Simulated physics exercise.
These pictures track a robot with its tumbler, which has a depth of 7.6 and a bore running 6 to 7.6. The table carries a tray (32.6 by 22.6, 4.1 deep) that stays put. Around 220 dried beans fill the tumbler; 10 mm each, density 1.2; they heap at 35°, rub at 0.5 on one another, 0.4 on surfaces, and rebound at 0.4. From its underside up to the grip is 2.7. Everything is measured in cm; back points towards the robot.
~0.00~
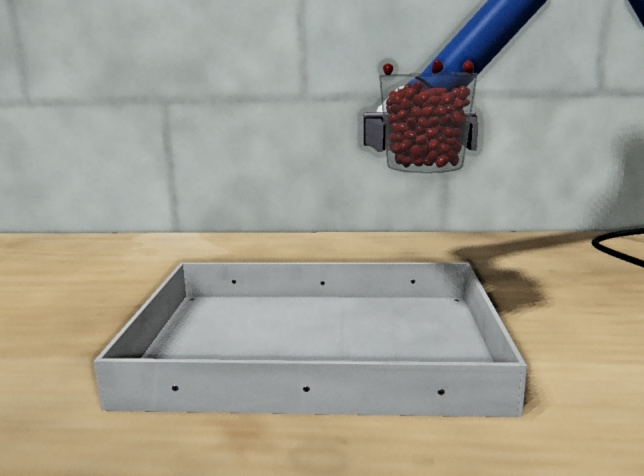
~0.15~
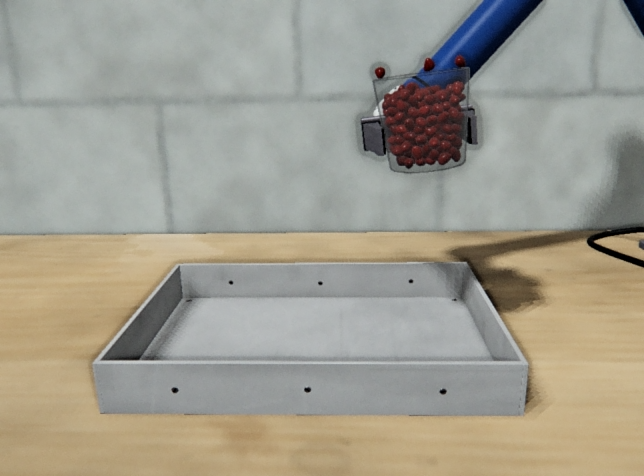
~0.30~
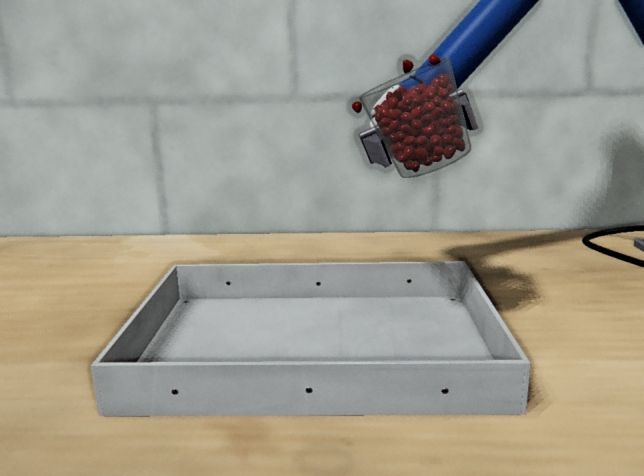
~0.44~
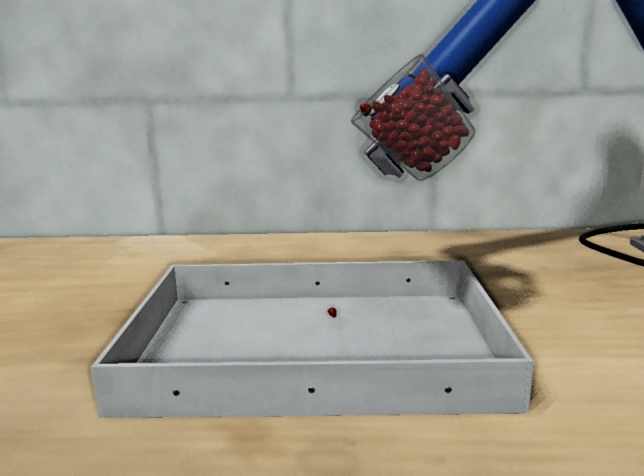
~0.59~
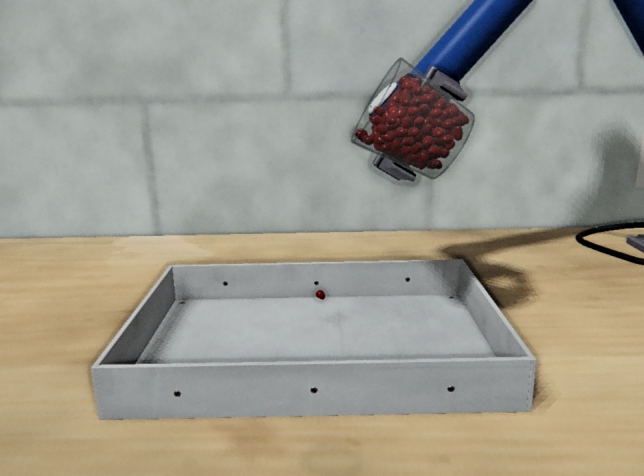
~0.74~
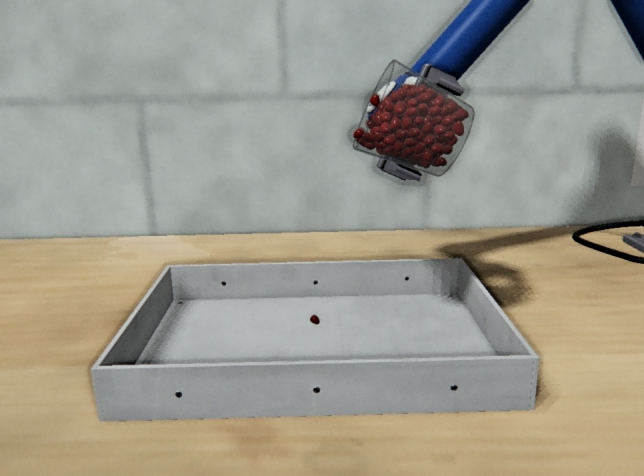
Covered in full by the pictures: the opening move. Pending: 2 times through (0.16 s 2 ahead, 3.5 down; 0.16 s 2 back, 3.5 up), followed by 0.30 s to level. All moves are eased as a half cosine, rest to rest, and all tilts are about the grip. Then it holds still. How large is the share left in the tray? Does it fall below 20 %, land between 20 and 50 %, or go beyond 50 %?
It falls below 20 %.
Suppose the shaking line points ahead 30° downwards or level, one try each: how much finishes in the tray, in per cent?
I'd say close to 10 percent for the first and close to 20 percent for the second.
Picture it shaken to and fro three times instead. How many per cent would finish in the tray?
It would come to around 5 %.
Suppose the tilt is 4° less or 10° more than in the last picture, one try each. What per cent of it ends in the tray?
Roughly 5 per cent on the first try and 10 per cent on the second.
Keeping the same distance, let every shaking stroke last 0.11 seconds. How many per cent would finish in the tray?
Estimate for that case: 10 %.
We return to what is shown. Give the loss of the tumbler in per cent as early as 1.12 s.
About 5 in a hundred parts are out by then.
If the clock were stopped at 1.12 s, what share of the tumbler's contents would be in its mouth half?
Something like 50 percent sits in that half.
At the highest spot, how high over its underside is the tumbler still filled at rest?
Roughly 7.5 centimetres.
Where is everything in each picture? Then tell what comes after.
The first frame shows the tumbler middle at (426, 123), level; upper third of the load around (427, 100), from x 390 to 470, top at y 65; 225 in the tumbler.
The second frame shows the tumbler middle at (424, 122), tilted 6° forward; upper third of the load around (424, 99), from x 380 to 460, top at y 60.
The third frame shows the tumbler middle at (420, 122), tilted 22° forward; upper third of the load around (420, 101), from x 355 to 460, top at y 60; 224 in the tumbler, 1 in flight or on a rim.
The fourth frame shows the tumbler middle at (417, 123), tilted 43° forward; upper third of the load around (418, 104), from x 330 to 465, top at y 75; 224 in the tumbler, 1 in the tray.
The fifth frame shows the tumbler middle at (415, 125), tilted 59° forward; upper third of the load around (414, 106), from x 320 to 460, top at y 80; 224 in the tumbler, 1 in the tray.
The sixth frame shows the tumbler middle at (416, 124), tilted 65° forward; upper third of the load around (413, 107), from x 315 to 460, top at y 90; 224 in the tumbler, 1 in the tray.
After 1.12 s, tilted 65° forward, highest piece 22 above the table; 217 in the tumbler, 5 in the tray, 3 in flight or on a rim.
After 1.49 s, tilted 45° forward, highest piece 23 above the table; 214 in the tumbler, 10 in the tray, 1 in flight or on a rim.
After 1.88 s, level, highest piece 25 above the table; 214 in the tumbler, 11 in the tray.
After 2.93 s, level, highest piece 25 above the table; 214 in the tumbler, 11 in the tray.
In the end, 214 in the tumbler, 11 in the tray. That is 5 % in the tray.
